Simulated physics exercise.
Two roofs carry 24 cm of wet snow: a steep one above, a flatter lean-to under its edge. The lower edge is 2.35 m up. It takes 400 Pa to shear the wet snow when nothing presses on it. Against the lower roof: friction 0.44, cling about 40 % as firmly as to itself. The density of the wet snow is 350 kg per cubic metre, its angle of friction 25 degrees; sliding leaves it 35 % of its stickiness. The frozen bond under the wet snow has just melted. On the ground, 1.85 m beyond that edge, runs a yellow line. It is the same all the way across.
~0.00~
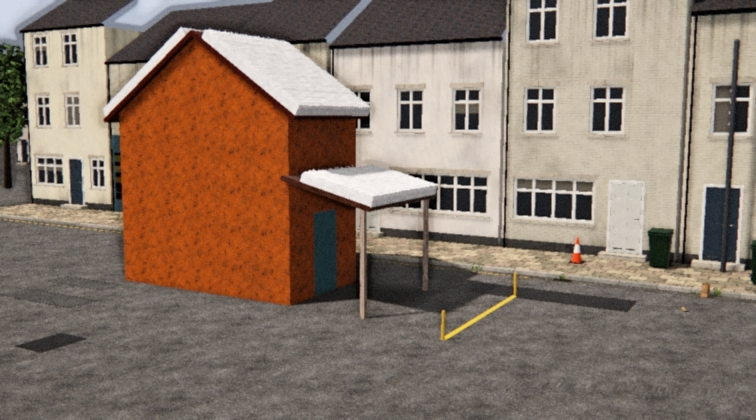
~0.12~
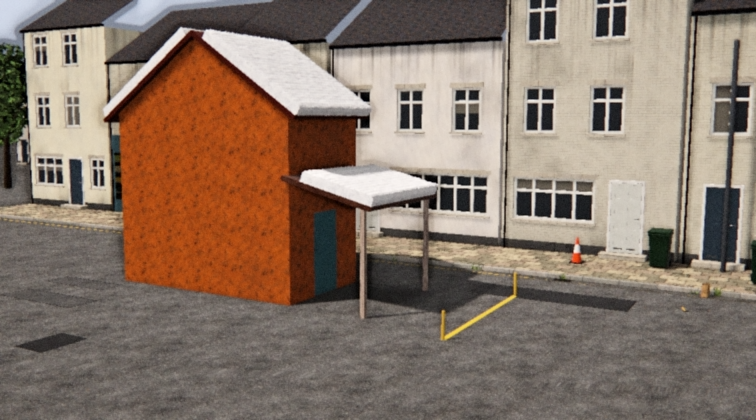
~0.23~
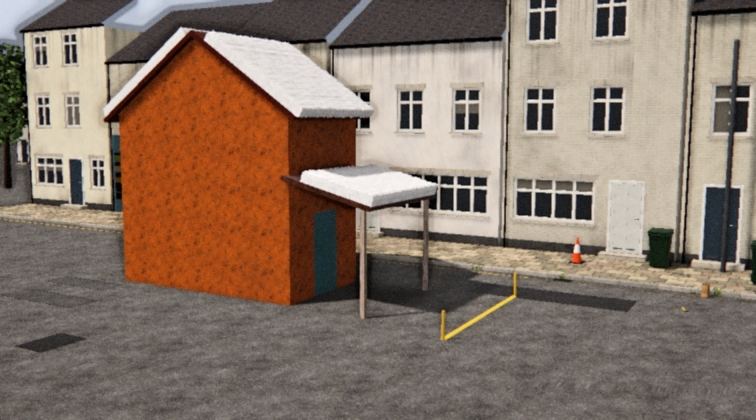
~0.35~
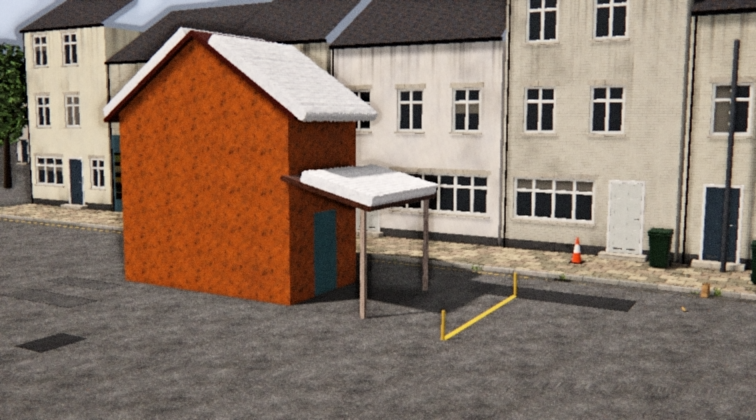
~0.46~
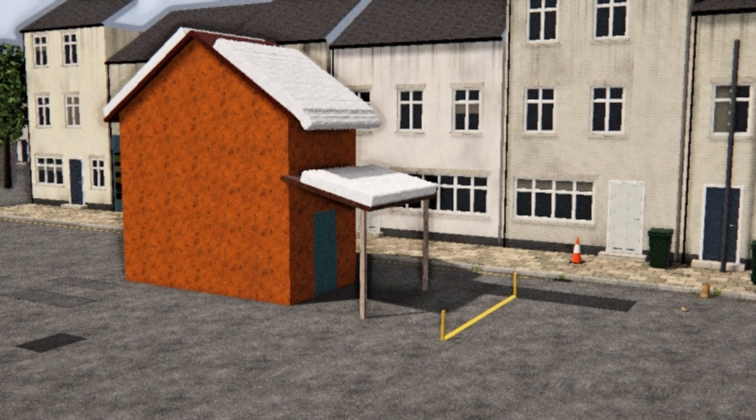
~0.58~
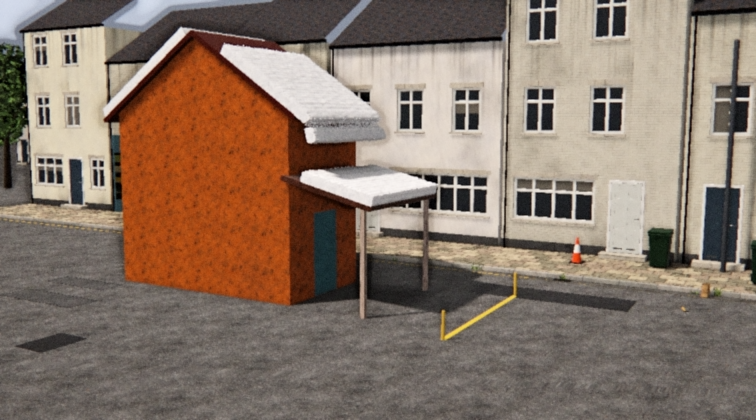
Thick white snow on the steep upper roof of an orange building slides slowly down to the right, baring a dark red strip near the ridge and jutting past the lower edge above a snow-covered lean-to, which stays still.
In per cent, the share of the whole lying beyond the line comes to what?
It comes to some 43 %.
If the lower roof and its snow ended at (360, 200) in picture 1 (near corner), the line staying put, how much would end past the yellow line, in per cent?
Then about 40 %.
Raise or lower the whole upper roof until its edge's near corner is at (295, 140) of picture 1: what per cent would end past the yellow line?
Then about 25 %.
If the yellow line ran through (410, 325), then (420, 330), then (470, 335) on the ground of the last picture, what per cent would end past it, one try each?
In that order: 60 %, 55 %, 35 %.
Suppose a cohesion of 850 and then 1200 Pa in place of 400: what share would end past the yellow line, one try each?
In that order: 30 %, 20 %.
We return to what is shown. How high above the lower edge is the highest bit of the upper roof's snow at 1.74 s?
Roughly 0.7 m.
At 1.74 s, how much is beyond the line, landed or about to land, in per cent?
About 0 %.
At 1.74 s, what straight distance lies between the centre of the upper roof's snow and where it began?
Roughly 4.6 m.
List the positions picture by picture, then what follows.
In the first frame, leading edge of the wet snow at (296, 108).
In the second frame, leading edge of the wet snow at (296, 108), its middle shifted 2.6 cm.
In the third frame, leading edge of the wet snow at (299, 110), its middle shifted 10 cm, 3 % of it past the upper edge, in one piece.
In the fourth frame, leading edge of the wet snow at (303, 116), its middle shifted 23 cm, 7 % of it past the upper edge, in one piece.
In the fifth frame, leading edge of the wet snow at (308, 118), its middle shifted 42 cm, 13 % of it past the upper edge, cracking.
In the sixth frame, leading edge of the wet snow at (314, 136), its middle shifted 66 cm, 21 % of it past the upper edge, cracking.
After 1.11 s, none is below the lower edge and 0 % is past the line.
After 1.74 s, 32 % is below the lower edge and 0 % is past the line.
After 2.37 s, 63 % is below the lower edge and 43 % is past the line.
After 3.00 s, 63 % is below the lower edge and 43 % is past the line.
After 3.30 s, at the end, 63 % is below the lower edge and 43 % is past the line.
